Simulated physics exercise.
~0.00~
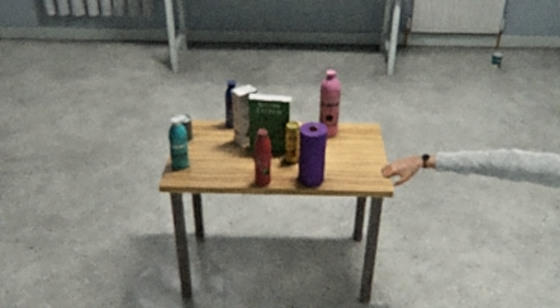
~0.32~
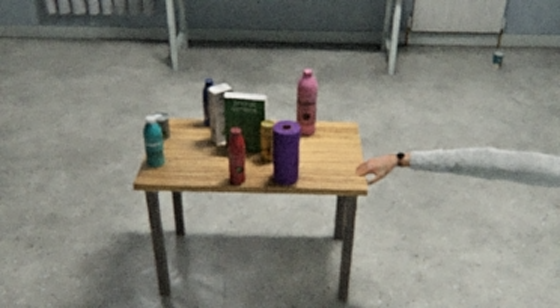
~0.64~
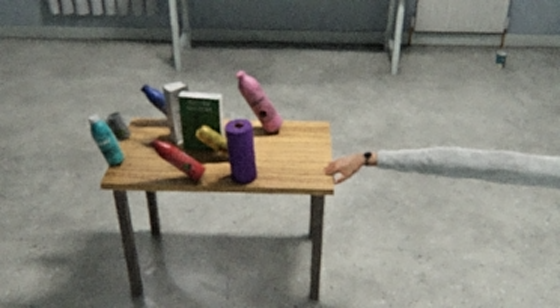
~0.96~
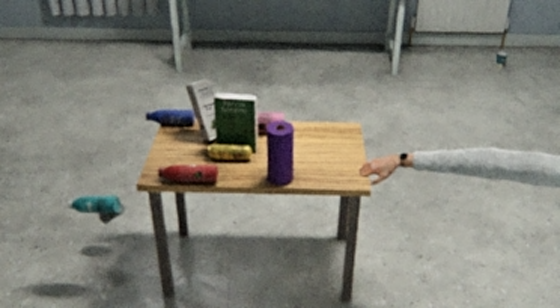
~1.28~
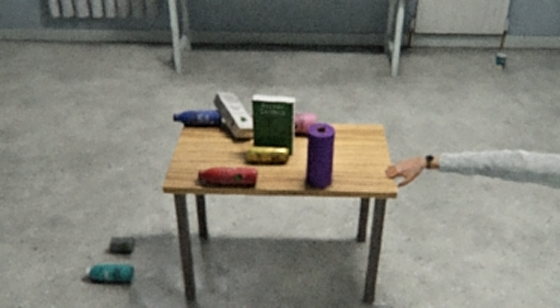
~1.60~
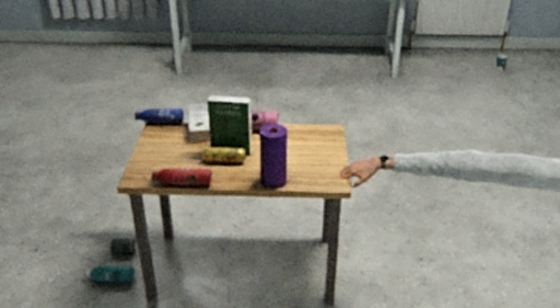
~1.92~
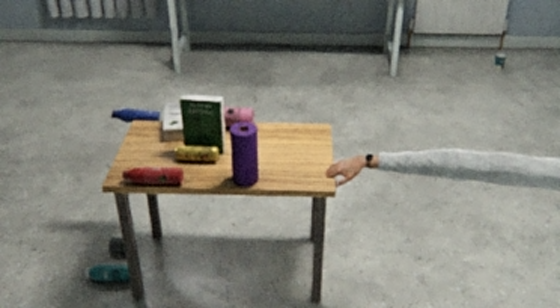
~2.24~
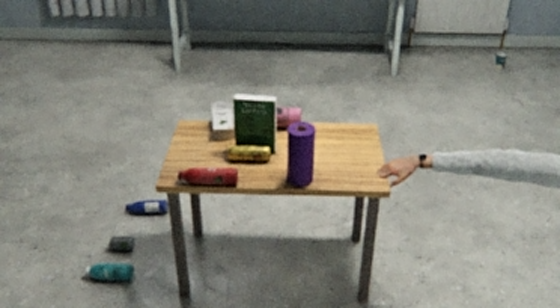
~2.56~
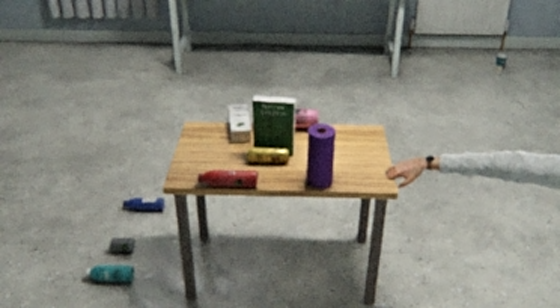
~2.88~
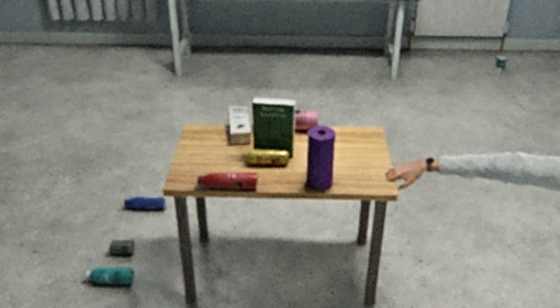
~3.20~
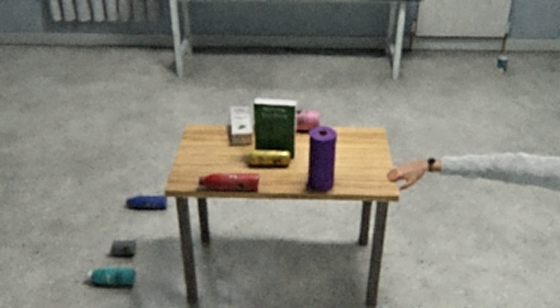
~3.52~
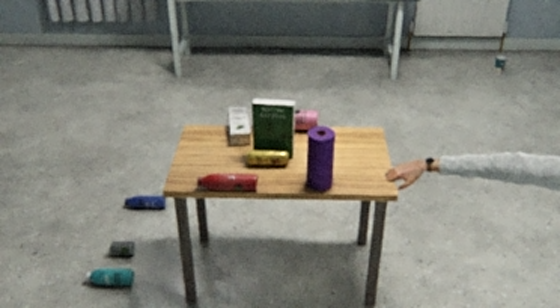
A light wooden table with dark legs, seen from slightly above in a grey-floored room, slides left as a hand rests at its right edge. On it stand a turquoise bottle and grey tin at left, blue and pink bottles behind, a white carton and green book mid-table, and a red bottle, yellow can and purple roll in front. The bottles lean and topple, and the turquoise bottle and tin drop off the left side. The table moves right, left and right again, and the blue bottle falls too. Finally three things lie on the floor, while the roll and book stand among toppled items.
